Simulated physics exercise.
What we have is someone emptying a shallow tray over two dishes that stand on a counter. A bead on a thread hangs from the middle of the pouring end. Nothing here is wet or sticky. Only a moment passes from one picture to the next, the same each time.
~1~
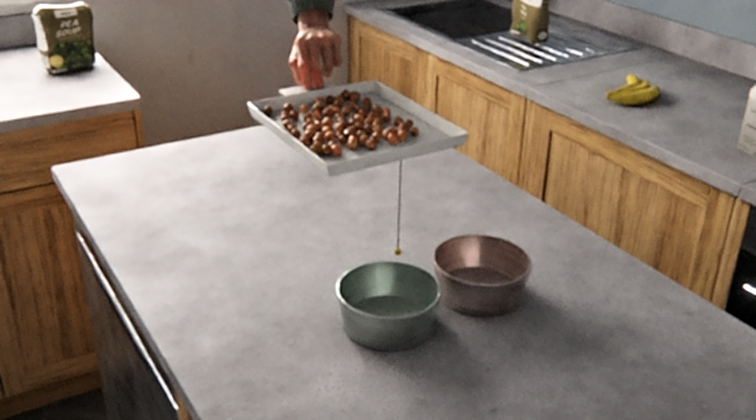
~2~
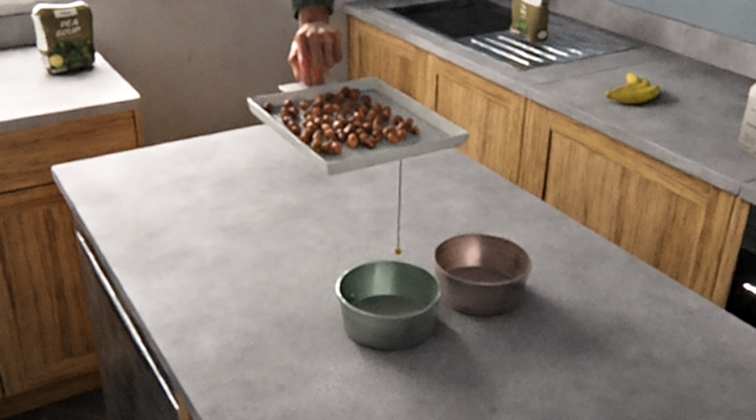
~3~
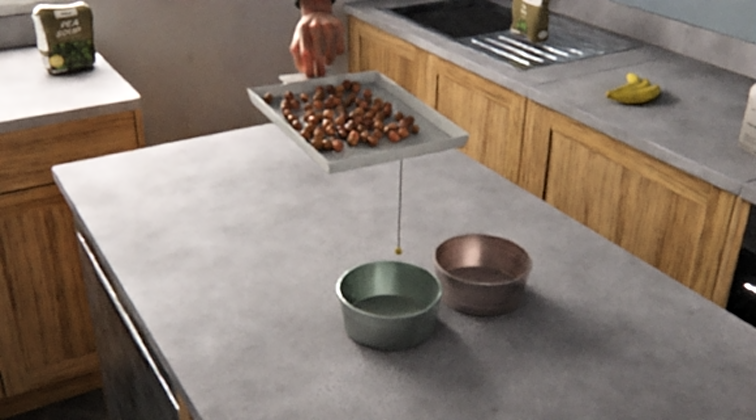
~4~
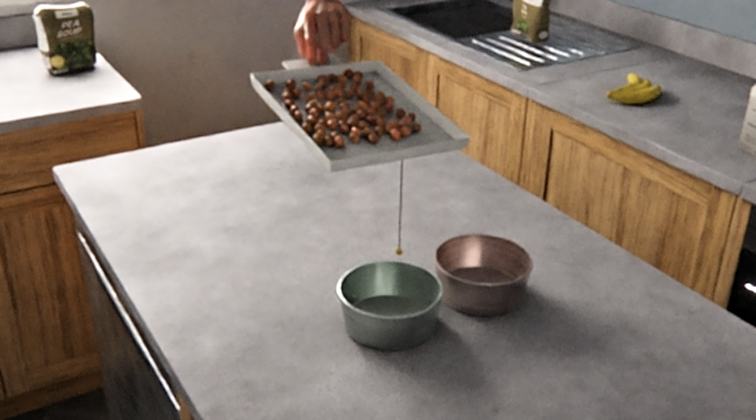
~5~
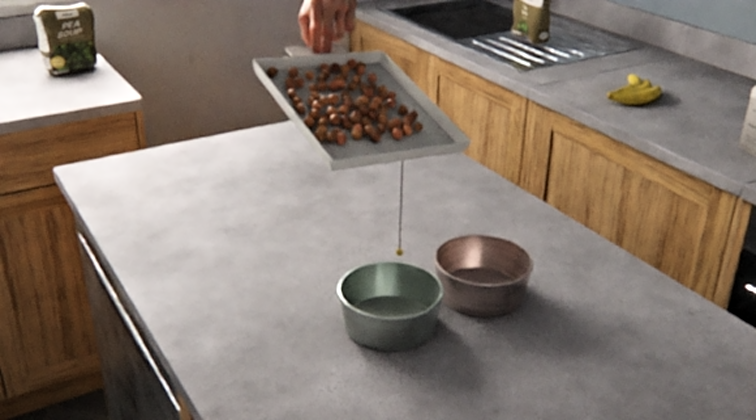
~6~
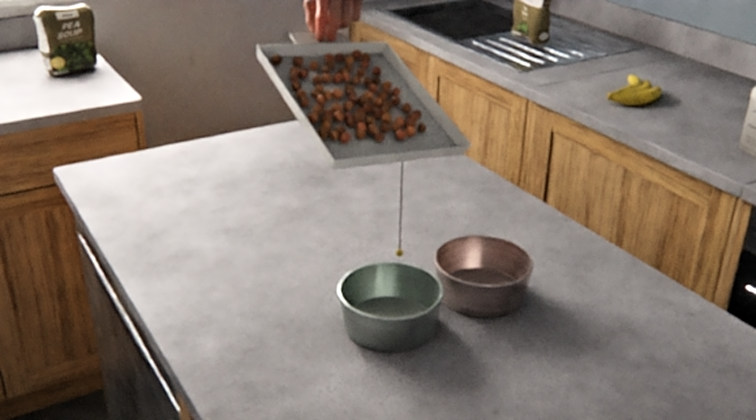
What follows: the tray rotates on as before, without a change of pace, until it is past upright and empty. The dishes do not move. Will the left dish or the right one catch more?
The right-hand dish gets more.
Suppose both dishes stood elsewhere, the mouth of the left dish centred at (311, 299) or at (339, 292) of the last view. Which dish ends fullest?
First right, then right.
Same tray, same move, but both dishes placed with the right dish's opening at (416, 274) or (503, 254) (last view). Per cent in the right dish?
The first gives 40 %, the second 40 %.
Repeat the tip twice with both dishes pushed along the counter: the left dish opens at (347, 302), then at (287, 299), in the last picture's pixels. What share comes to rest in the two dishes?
Near 60 % and 10 %.
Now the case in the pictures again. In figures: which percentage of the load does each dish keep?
The left dish has 20 per cent, the right dish has 70.
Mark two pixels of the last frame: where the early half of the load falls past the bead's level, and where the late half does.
At about (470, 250), then at (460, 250).
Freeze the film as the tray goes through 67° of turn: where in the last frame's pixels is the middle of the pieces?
Close to (426, 131).
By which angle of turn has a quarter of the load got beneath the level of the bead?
Around 115° of tilt.
Just after the last frame, tray tipped steeply; almost all on the tray; just a few in the air.
A moment on, tray tipped past a quarter turn; roughly half on the tray; just a few in the left dish; about a tenth in the right dish; just a few outside both; roughly a quarter in the air.
Further on, tray tipped past a quarter turn; roughly a quarter in the left dish; roughly two thirds in the right dish; about a tenth outside both.
When it is over, tray tipped past a quarter turn; roughly a quarter in the left dish; roughly two thirds in the right dish; about a tenth outside both.
